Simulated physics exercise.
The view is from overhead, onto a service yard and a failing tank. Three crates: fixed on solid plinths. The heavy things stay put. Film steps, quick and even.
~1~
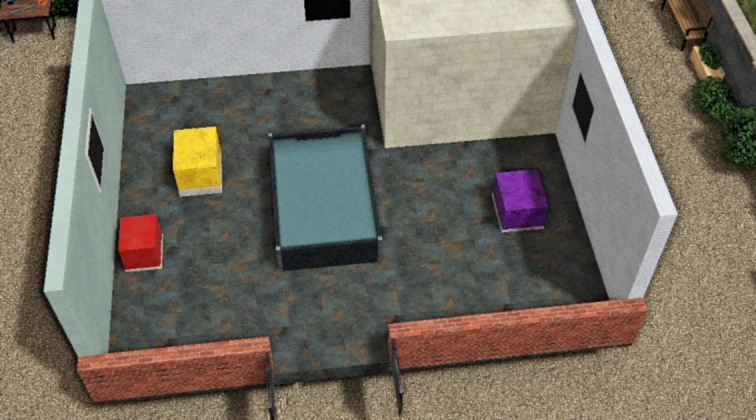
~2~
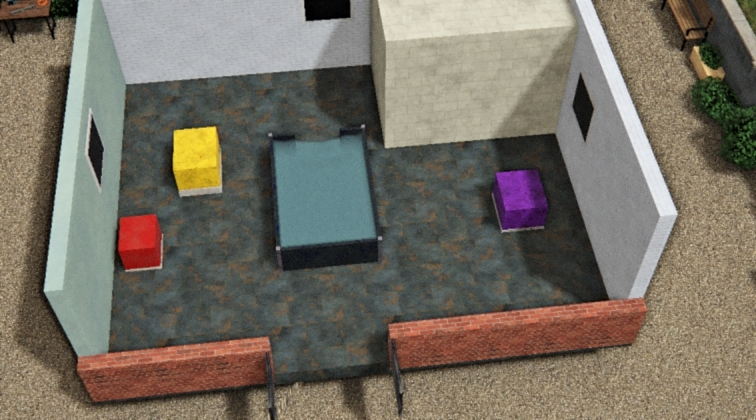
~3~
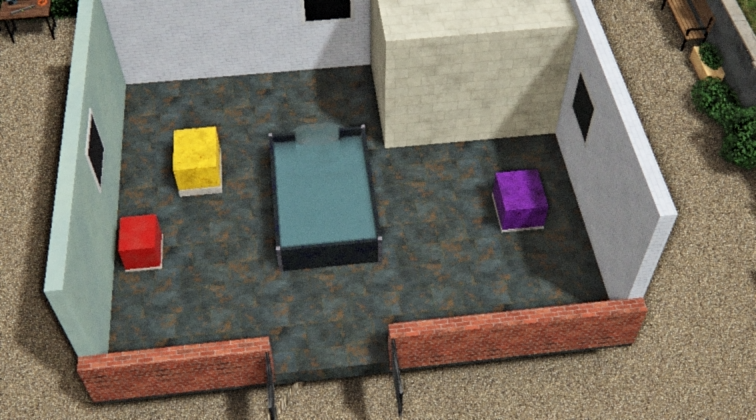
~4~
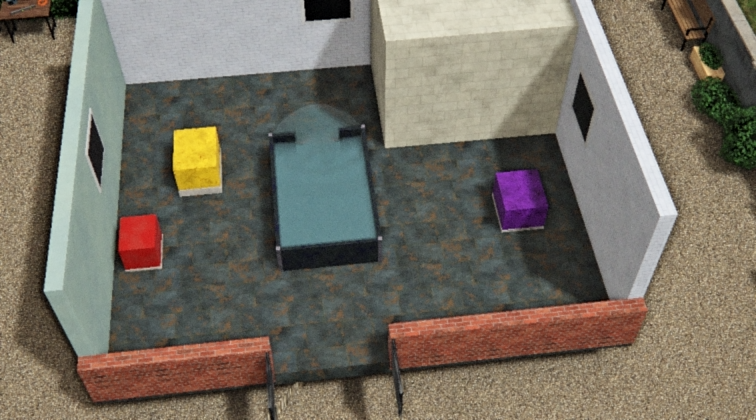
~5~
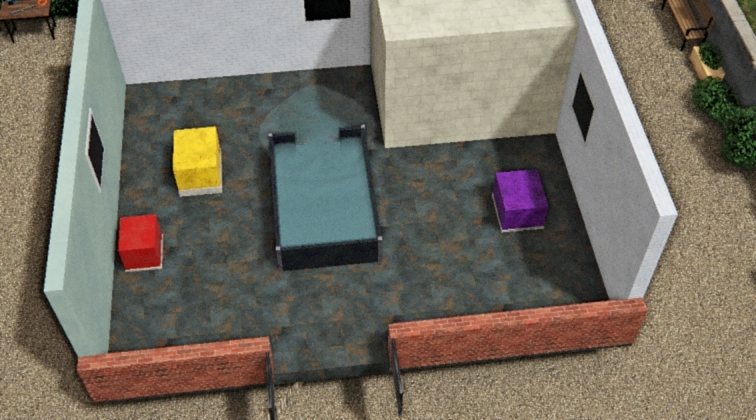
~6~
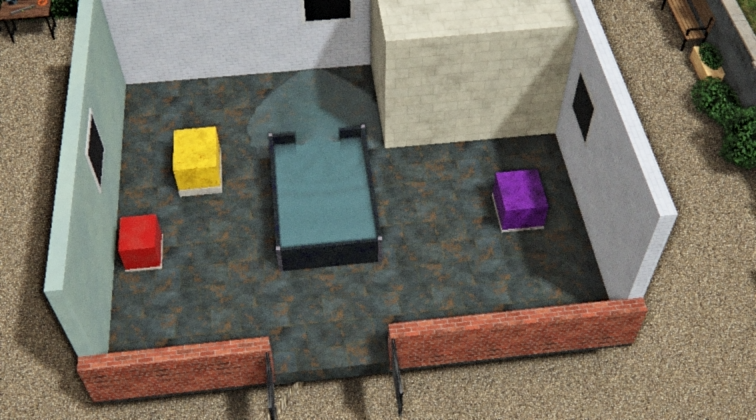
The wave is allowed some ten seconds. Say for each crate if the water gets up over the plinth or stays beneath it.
At the yellow crate the water stays beneath; at the red crate the water gets over; at the purple crate the water stays beneath.
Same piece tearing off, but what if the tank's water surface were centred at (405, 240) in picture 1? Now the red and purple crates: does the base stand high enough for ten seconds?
The red crate is flooded and the purple crate is flooded.
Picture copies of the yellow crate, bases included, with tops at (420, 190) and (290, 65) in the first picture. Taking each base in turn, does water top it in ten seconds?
Crate one: Stays clear. Crate two: Is inundated.
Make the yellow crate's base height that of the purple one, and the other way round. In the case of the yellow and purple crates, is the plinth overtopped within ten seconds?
In that case the yellow crate is swamped, and the purple crate is unaffected.
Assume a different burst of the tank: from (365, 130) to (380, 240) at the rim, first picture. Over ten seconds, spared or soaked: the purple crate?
Looking at the purple, it is hit.
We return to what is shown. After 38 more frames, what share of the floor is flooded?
It comes to roughly 45 in a hundred.
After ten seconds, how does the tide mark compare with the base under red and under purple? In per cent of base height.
Around 290 in a hundred for the first and 50 in a hundred for the second.
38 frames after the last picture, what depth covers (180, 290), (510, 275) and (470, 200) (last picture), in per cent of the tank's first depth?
In order: Roughly 0, 0 and 0 in a hundred.
A moment on, water covers 15 % of the floor; the yellow crate not reached, the red crate not reached, the purple crate not reached.
Next, water covers 15 % of the floor; the yellow crate not reached, the red crate not reached, the purple crate not reached.
Then, water covers 20 % of the floor; the yellow crate not reached, the red crate not reached, the purple crate not reached.
Later, water covers 45 % of the floor; the yellow crate water round its plinth, the red crate water round its plinth, the purple crate not reached.
In the end, water covers 75 % of the floor; the yellow crate stayed above the water, the red crate was topped, the purple crate stayed above the water.
